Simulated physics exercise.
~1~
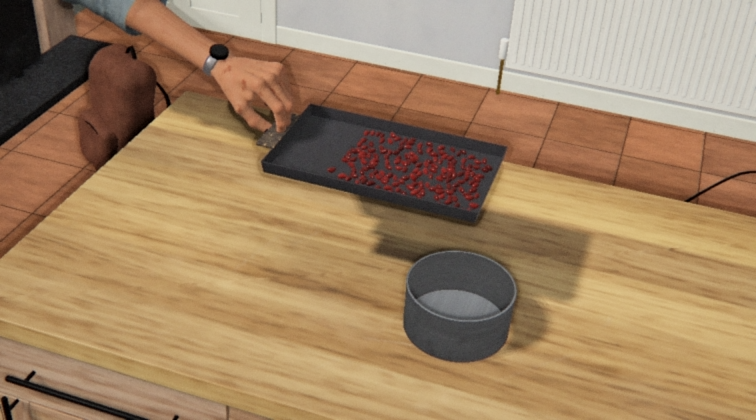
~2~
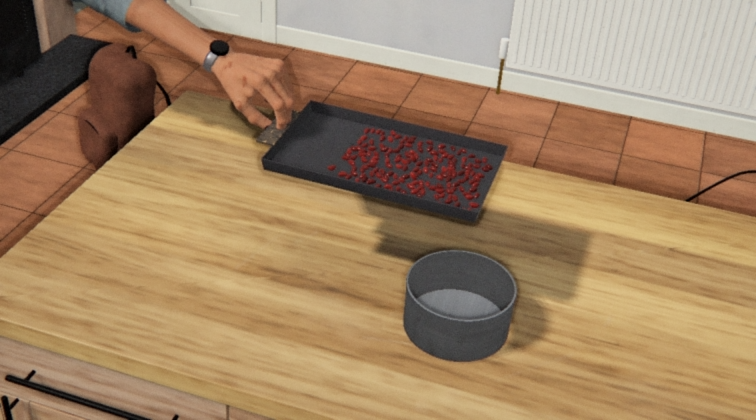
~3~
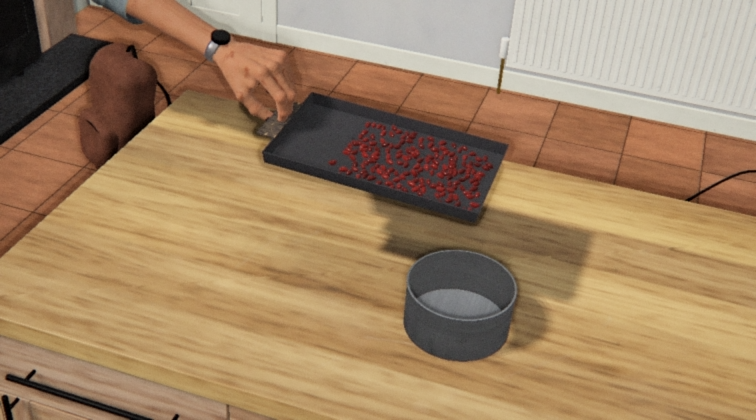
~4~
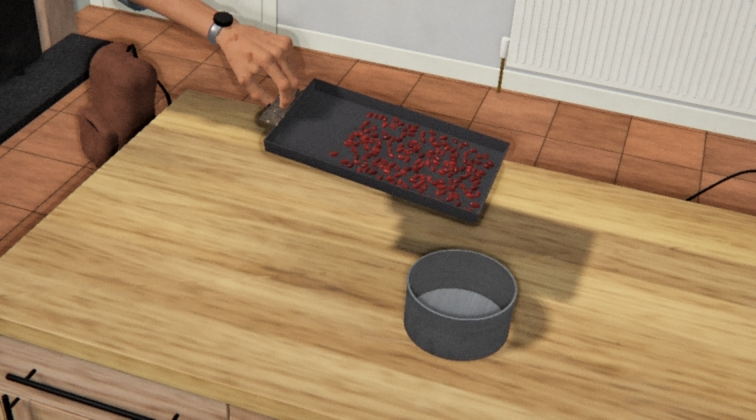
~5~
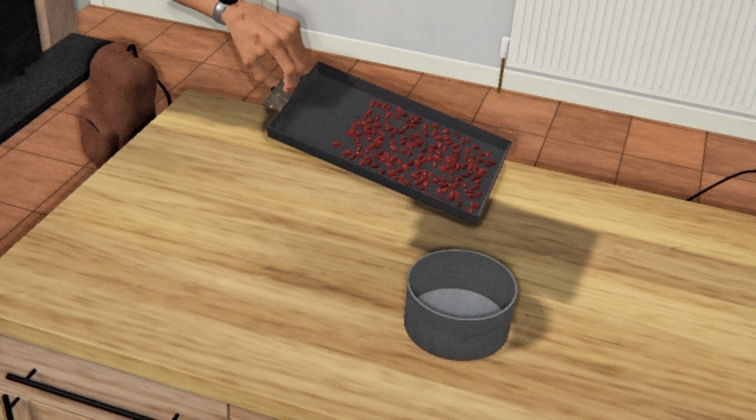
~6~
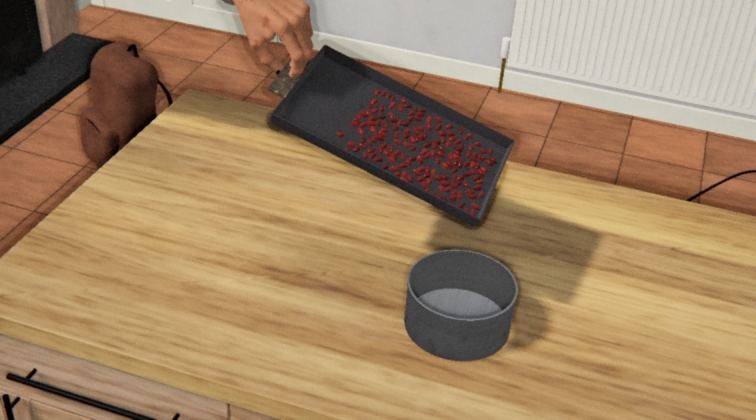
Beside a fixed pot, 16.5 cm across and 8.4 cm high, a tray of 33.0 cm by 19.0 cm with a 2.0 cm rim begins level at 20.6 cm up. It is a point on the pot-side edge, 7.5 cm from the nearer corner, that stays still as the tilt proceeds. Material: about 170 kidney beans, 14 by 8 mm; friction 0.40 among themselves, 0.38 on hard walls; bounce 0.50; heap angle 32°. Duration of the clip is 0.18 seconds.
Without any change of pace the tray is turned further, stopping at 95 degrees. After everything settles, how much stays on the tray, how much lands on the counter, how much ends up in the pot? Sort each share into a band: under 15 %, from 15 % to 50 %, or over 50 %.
Tray: Under 15 %; counter: From 15 % to 50 %; pot: Over 50 %.
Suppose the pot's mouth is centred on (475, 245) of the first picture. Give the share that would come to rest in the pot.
Roughly 5 percent would end up there.
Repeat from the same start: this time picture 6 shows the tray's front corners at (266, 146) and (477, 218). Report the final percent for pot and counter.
That works out as pot 100 and counter 0.
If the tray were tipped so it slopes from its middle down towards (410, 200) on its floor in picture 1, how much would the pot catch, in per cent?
I'd estimate about 95 %.
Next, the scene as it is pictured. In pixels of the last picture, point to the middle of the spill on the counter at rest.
Around (606, 377).
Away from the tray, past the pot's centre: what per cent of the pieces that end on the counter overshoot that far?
Some 100 per cent.
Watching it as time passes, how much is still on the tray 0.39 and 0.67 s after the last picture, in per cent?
Roughly 90 then 5.
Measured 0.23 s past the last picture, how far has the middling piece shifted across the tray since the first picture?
It has moved some 4 cm from its start.
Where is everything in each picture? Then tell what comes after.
The first frame shows tray tilt 0 degrees, front corners at (264, 161) and (476, 211); middle of the pieces at (417, 171); pot at (461, 284).
The second frame shows tray tilt 1 degrees, front corners at (264, 158) and (476, 211); middle of the pieces at (417, 170).
The third frame shows tray tilt 3 degrees, front corners at (265, 151) and (477, 211), lowest corner right front; middle of the pieces at (418, 167).
The fourth frame shows tray tilt 8 degrees, front corners at (267, 140) and (478, 213), lowest corner right front; middle of the pieces at (419, 162).
The fifth frame shows tray tilt 13 degrees, front corners at (270, 126) and (478, 215), lowest corner right front; middle of the pieces at (421, 157).
The sixth frame shows tray tilt 19 degrees, front corners at (275, 113) and (479, 217), lowest corner right front; middle of the pieces at (424, 152); pot at (463, 283).
Then, 0.23 s after the last picture, tilt 57 degrees; the tray holds 100 %, the pot 0 %.
Then, 0.39 s after the last picture, tilt 84 degrees; the tray holds 90 %, the pot 0 %.
Then, 0.67 s after the last picture, tilt 95 degrees; the tray holds 5 %, the pot 55 %.
In the end, tray 0 %, counter 35 %, pot 65 %.
